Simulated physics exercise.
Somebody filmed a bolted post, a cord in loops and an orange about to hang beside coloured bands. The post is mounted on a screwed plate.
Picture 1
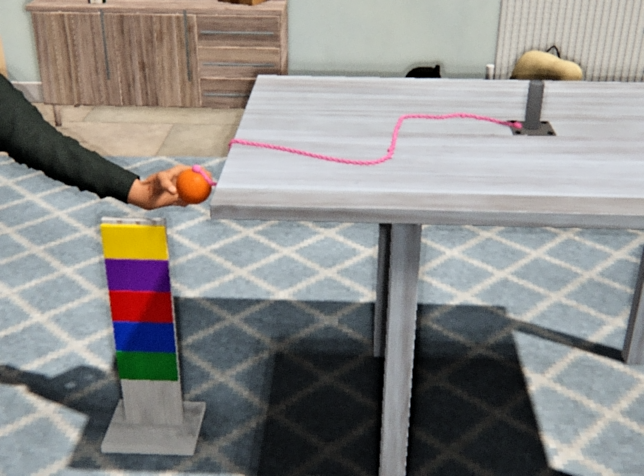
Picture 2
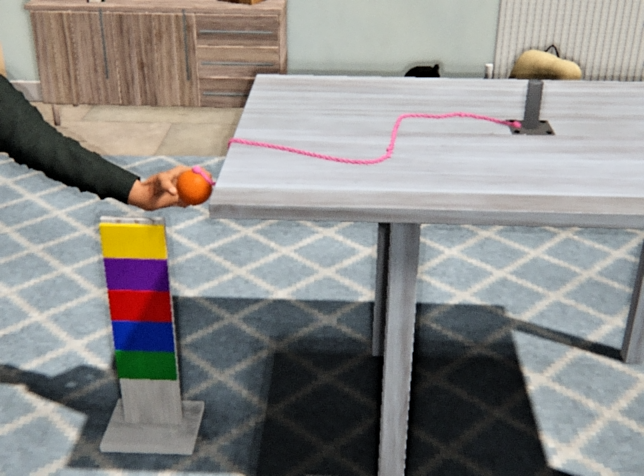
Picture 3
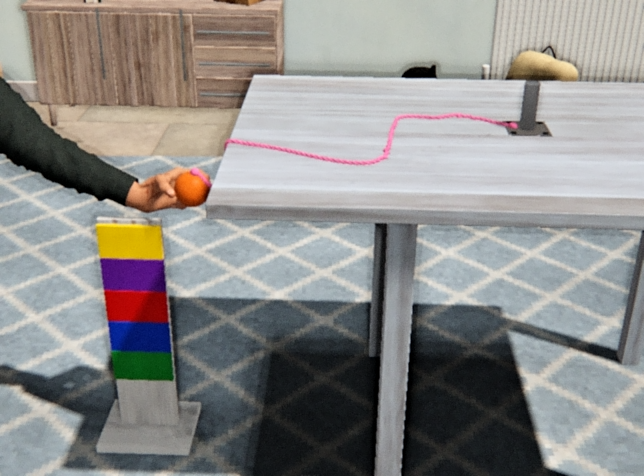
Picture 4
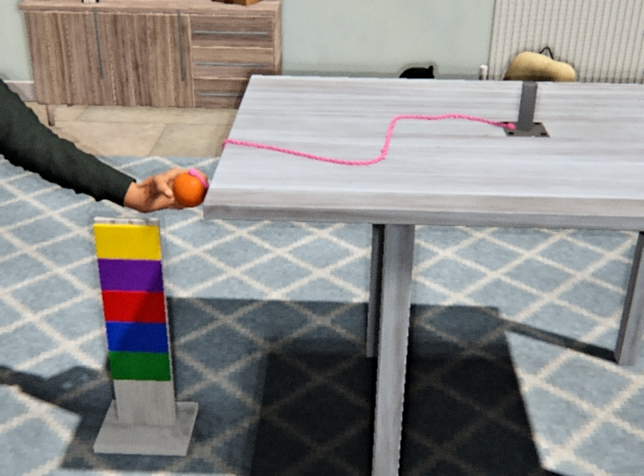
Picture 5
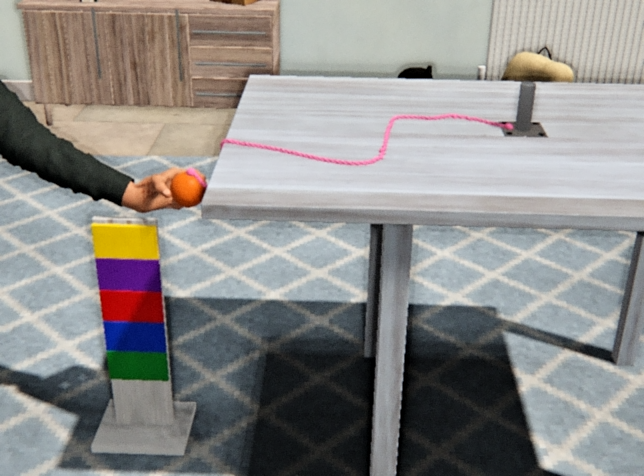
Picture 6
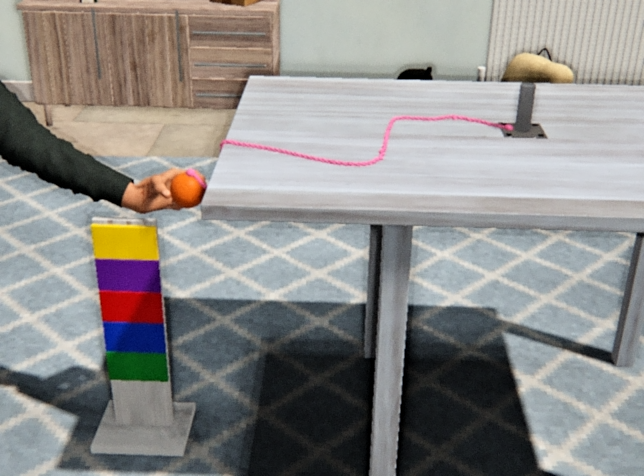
The clip opens on a hand reaching in from the left, holding an orange at the edge of a grey table, above a post with coloured bands. A pink cord bends across the tabletop to a small upright bracket. The hand and orange stay nearly still throughout, while the whole view shifts very slightly.
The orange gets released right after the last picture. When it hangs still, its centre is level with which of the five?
With blue.
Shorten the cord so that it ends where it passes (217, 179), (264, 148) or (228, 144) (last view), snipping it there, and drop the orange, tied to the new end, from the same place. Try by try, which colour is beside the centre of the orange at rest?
In order of the tries: Red; then yellow; then purple.
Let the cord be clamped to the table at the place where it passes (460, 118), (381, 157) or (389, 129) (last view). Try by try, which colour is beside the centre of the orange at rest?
In sequence it's blue, then yellow, and lastly red.
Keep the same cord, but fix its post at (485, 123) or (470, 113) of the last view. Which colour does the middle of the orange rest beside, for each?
Try one - green; try two - green.
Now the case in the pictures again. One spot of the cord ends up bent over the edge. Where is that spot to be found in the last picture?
It is around (362, 164).
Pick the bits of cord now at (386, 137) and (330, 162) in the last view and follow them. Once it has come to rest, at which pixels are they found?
To (315, 126) for the first and to (231, 156) for the second.
Soon after, orange near (198, 329); level with blue.
Then, orange near (261, 319); level with blue.
Further on, orange near (227, 328); level with blue.
At rest, orange near (240, 330); level with blue. The cord holds its middle at blue.
